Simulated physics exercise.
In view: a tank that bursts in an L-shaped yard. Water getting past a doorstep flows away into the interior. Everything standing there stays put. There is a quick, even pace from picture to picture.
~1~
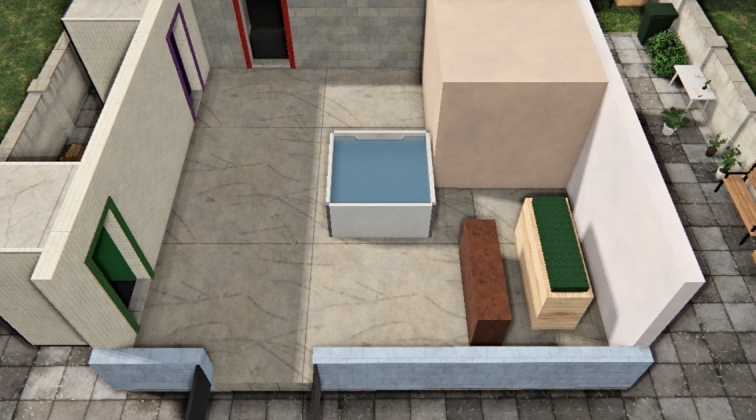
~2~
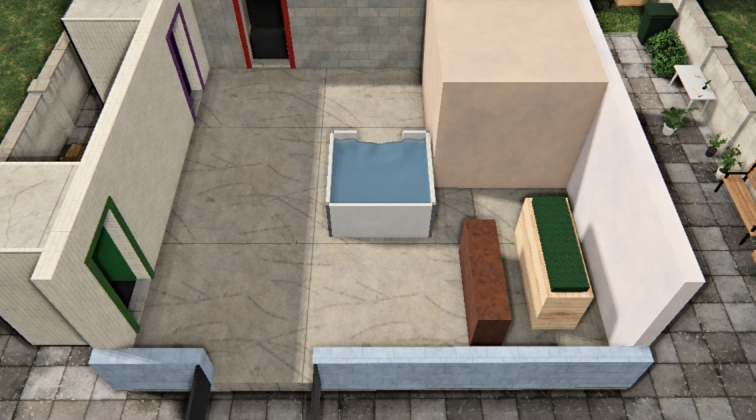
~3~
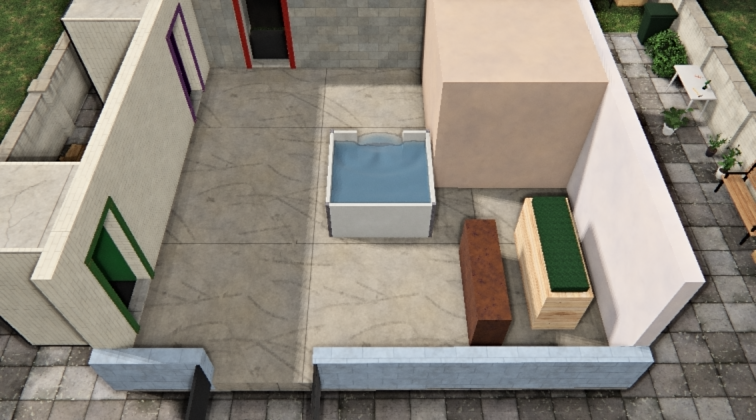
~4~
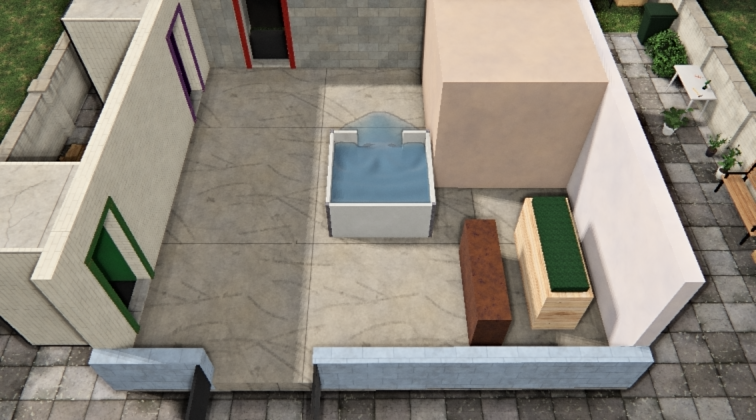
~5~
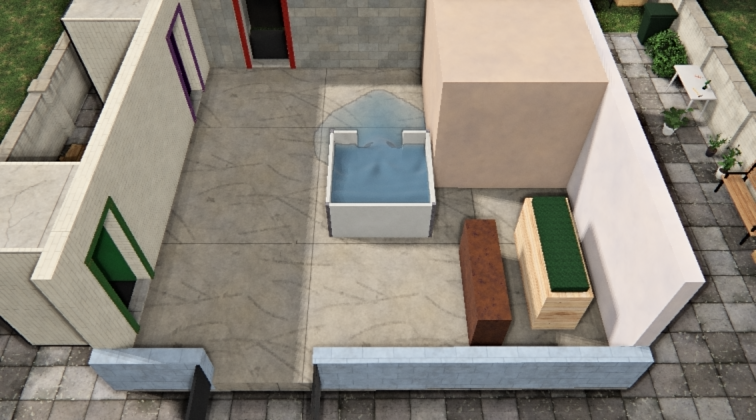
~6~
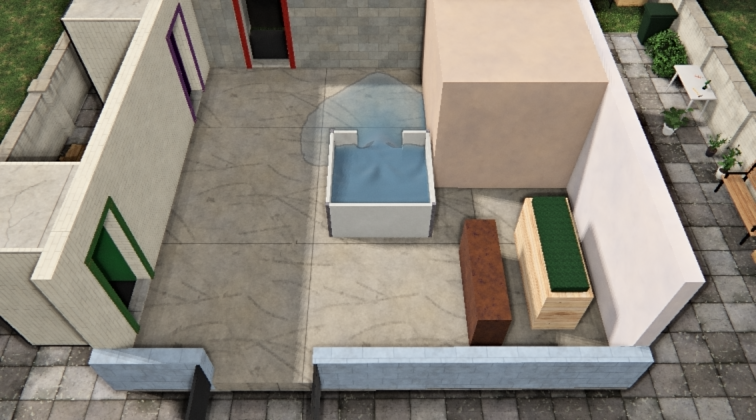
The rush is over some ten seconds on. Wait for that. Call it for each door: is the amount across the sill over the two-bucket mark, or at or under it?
My call: The red door over the mark, the green door at or under the mark, the purple door over the mark.
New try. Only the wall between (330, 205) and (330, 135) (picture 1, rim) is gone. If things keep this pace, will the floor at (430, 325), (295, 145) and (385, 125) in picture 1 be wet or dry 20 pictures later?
The first spot is spared, the second swamped, the third spared.
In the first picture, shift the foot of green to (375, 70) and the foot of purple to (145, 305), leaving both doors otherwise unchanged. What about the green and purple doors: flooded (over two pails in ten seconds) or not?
Note: Green lets too much through; purple lets in too little.
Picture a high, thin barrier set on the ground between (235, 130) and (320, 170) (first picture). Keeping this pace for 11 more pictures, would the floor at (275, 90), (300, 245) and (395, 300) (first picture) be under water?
Reading the points as listed, I get deluged, then left untouched, then left untouched.
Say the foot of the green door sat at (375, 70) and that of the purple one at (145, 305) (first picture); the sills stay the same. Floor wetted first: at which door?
It's the green one.
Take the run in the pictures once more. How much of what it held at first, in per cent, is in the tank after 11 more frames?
Estimate: Close to 50 %.
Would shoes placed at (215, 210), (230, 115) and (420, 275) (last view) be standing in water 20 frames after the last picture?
Point 1: Not wet; point 2: Drenched; point 3: Not wet.
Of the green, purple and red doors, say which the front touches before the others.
Answer: The door marked red.
A moment on, water covers 20 % of the floor; the red door not reached, the green door not reached, the purple door not reached.
Next, water covers 25 % of the floor; the red door under two buckets in, the green door not reached, the purple door not reached.
Then, water covers 30 % of the floor; the red door over two buckets in, the green door not reached, the purple door under two buckets in.
Later, water covers 55 % of the floor; the red door over two buckets in, the green door wet at the sill, nothing in, the purple door far over two buckets in.
In the end, water covers 80 % of the floor; the red door over two buckets in, the green door wet at the sill, nothing in, the purple door far over two buckets in.
